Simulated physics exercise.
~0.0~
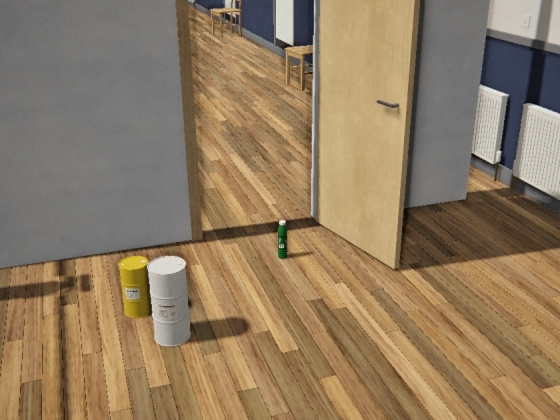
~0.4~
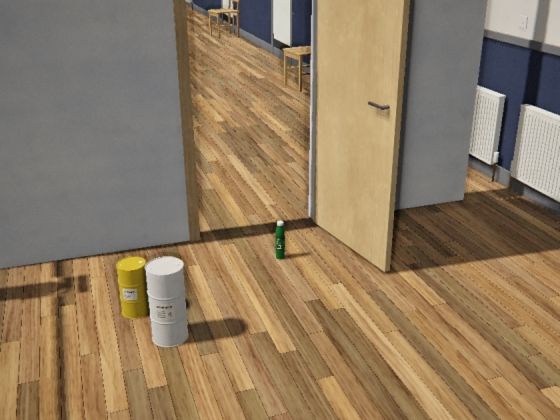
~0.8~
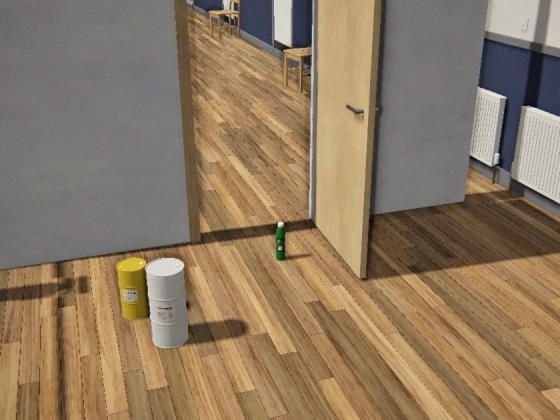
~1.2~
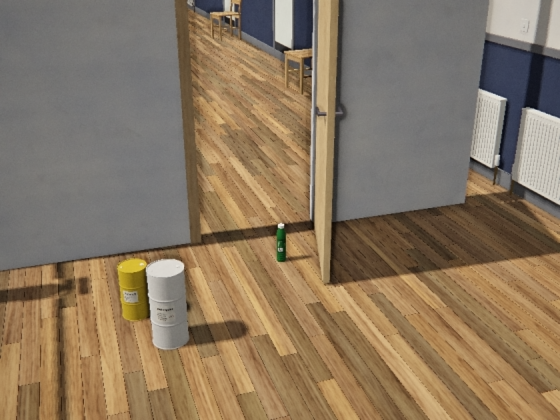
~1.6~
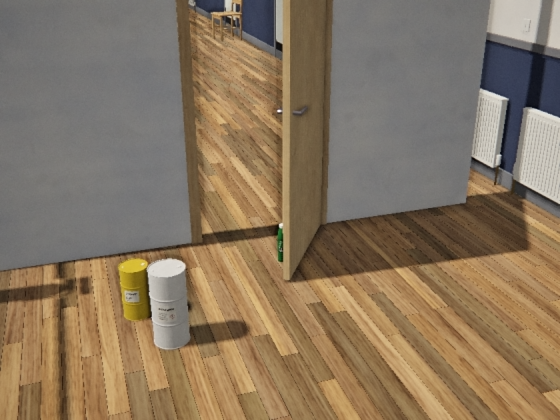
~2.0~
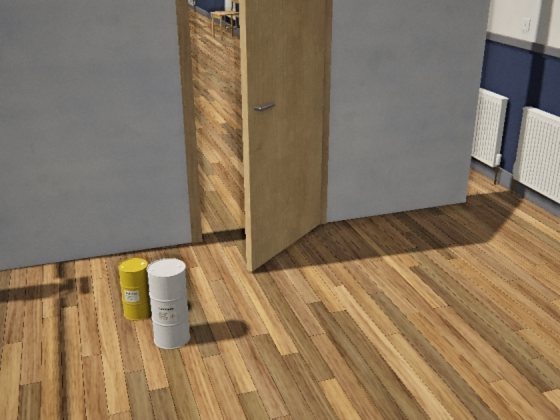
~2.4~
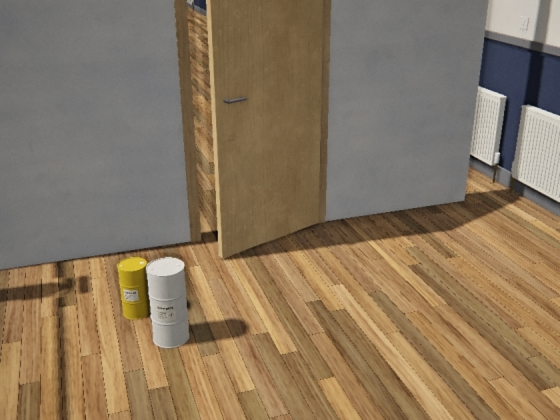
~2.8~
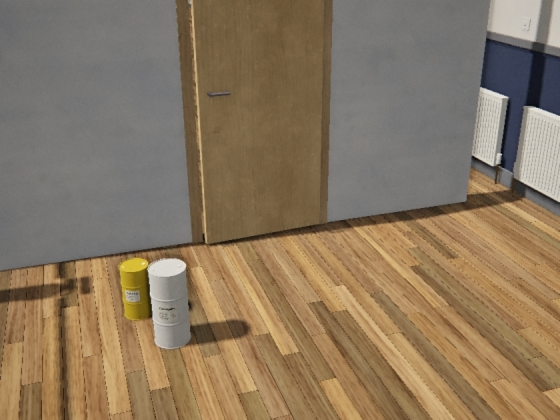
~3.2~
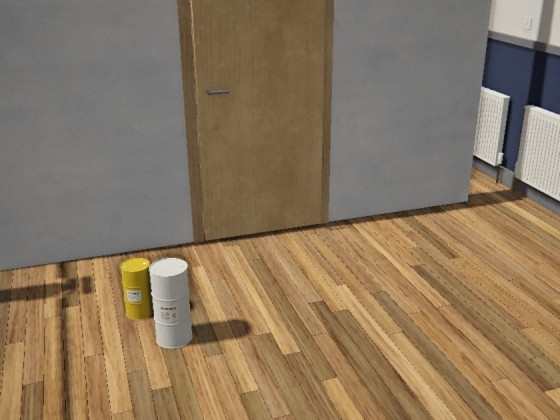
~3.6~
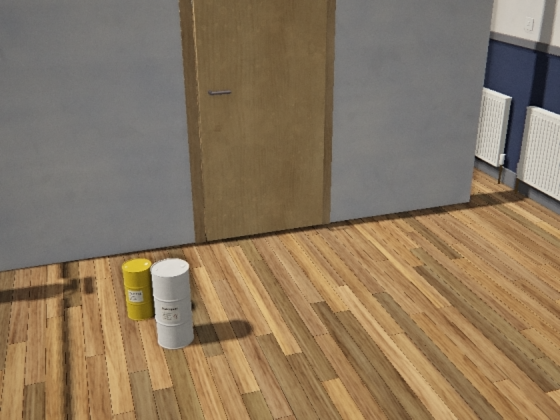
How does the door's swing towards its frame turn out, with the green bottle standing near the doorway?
The door goes all the way round and closes, ending flush in its frame with the bottle no longer in sight.
A wooden door swung steadily across its doorway, passing in front of a small green bottle on the floor and hiding it from view. It ended up fully shut, while the yellow and white canisters stayed standing nearby on the left.
